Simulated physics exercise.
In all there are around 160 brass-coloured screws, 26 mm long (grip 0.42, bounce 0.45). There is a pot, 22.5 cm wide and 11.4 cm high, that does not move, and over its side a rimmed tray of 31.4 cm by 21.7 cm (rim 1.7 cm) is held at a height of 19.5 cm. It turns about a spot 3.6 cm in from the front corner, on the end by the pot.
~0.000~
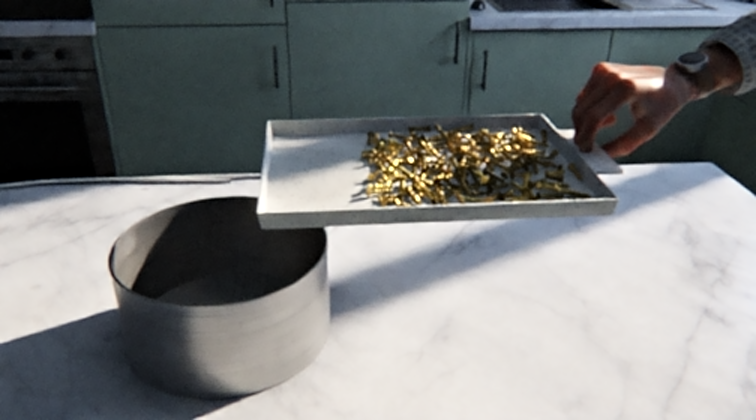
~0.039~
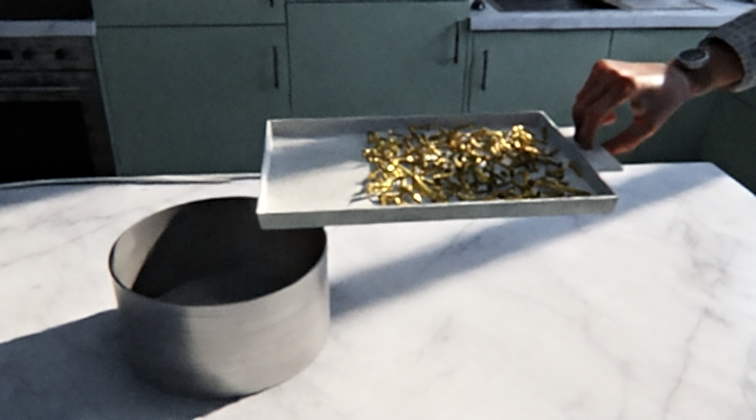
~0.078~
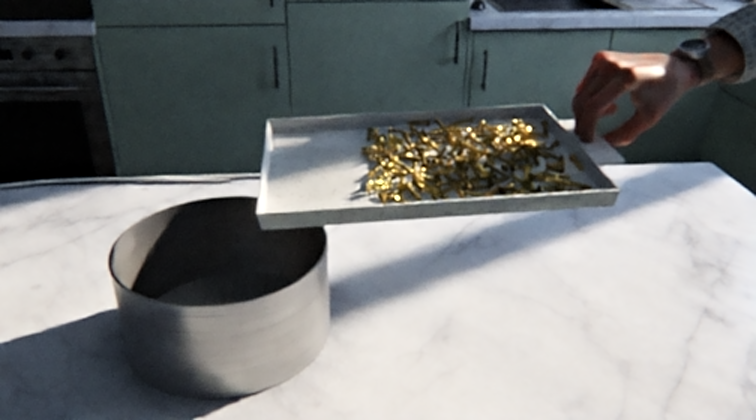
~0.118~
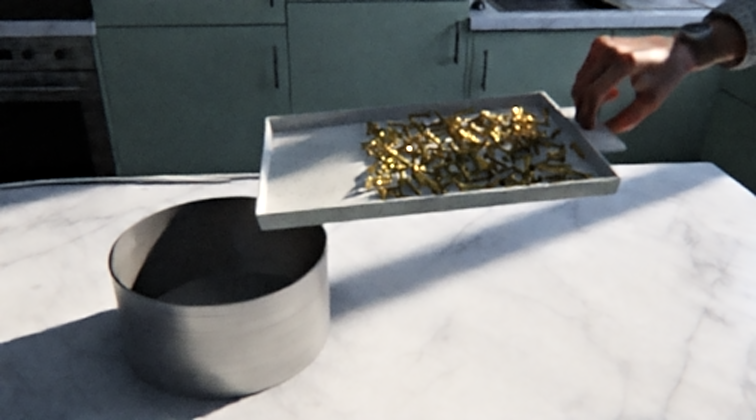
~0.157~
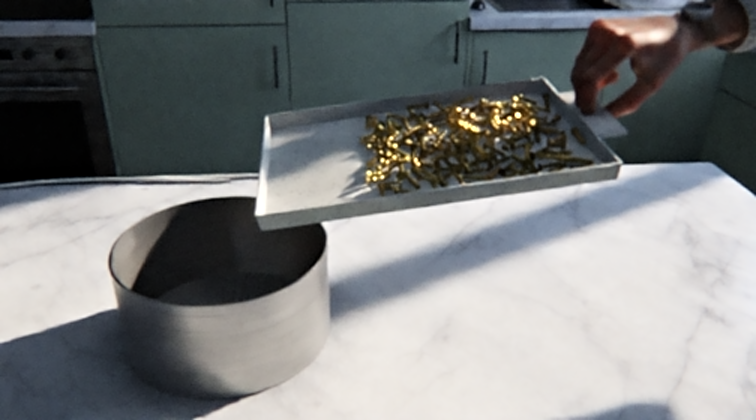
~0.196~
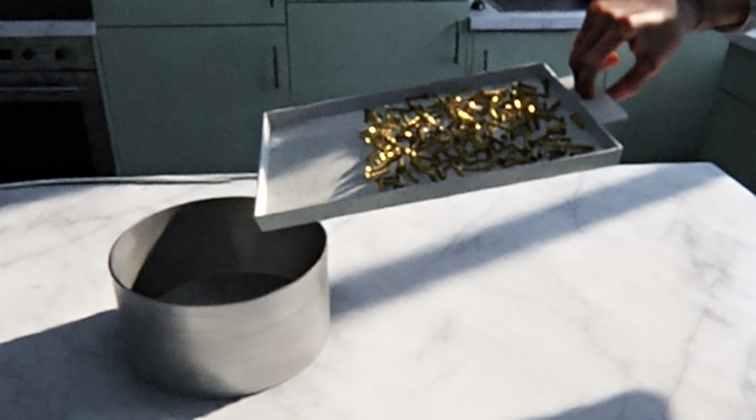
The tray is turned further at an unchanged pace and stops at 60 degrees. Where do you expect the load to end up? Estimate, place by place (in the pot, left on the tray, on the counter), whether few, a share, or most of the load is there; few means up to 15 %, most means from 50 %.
My estimate: Pot: A share, tray: A share, counter: A share.
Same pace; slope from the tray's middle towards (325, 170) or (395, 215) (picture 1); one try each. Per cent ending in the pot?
Estimate: Some 60 % and some 0 % respectively.
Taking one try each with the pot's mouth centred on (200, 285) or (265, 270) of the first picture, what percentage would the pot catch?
About 70 and 65 per cent.
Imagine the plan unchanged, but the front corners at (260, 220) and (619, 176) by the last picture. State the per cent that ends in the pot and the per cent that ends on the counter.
The pot gets 0 and the counter 60.
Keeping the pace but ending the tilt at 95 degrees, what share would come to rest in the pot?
Roughly 55 percent.
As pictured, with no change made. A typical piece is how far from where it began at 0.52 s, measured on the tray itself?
Around 3 centimetres.
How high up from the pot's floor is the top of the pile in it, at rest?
Roughly 1.5 cm up.
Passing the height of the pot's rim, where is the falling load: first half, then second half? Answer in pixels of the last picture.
Around (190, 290), then around (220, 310).
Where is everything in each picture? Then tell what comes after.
Tray tilt 0 degrees, front corners at (261, 211) and (615, 198); middle of the pieces at (463, 167); pot at (221, 243), in the first picture.
Tray tilt 0 degrees, front corners at (261, 211) and (615, 195); middle of the pieces at (463, 165), in the second picture.
Tray tilt 2 degrees, front corners at (260, 212) and (616, 188); middle of the pieces at (463, 161), in the third picture.
Tray tilt 4 degrees, front corners at (260, 212) and (617, 176), lowest corner left front; middle of the pieces at (463, 153), in the fourth picture.
Tray tilt 7 degrees, front corners at (259, 213) and (618, 162), lowest corner left front; middle of the pieces at (463, 143), in the fifth picture.
Tray tilt 10 degrees, front corners at (258, 214) and (618, 147), lowest corner left front; middle of the pieces at (462, 134); pot at (221, 243). Its pace works out near 75 degrees a second, in the sixth picture.
Then, at 0.52 s, tilt 34 degrees; the tray holds 100 %, the pot 0 %.
Then, at 0.74 s, tilt 51 degrees; the tray holds 100 %, the pot 0 %.
Then, at 1.07 s, tilt 60 degrees; the tray holds 40 %, the pot 30 %.
In the end, at 2.4 s, pot 40 %, tray 30 %, counter 35 %.
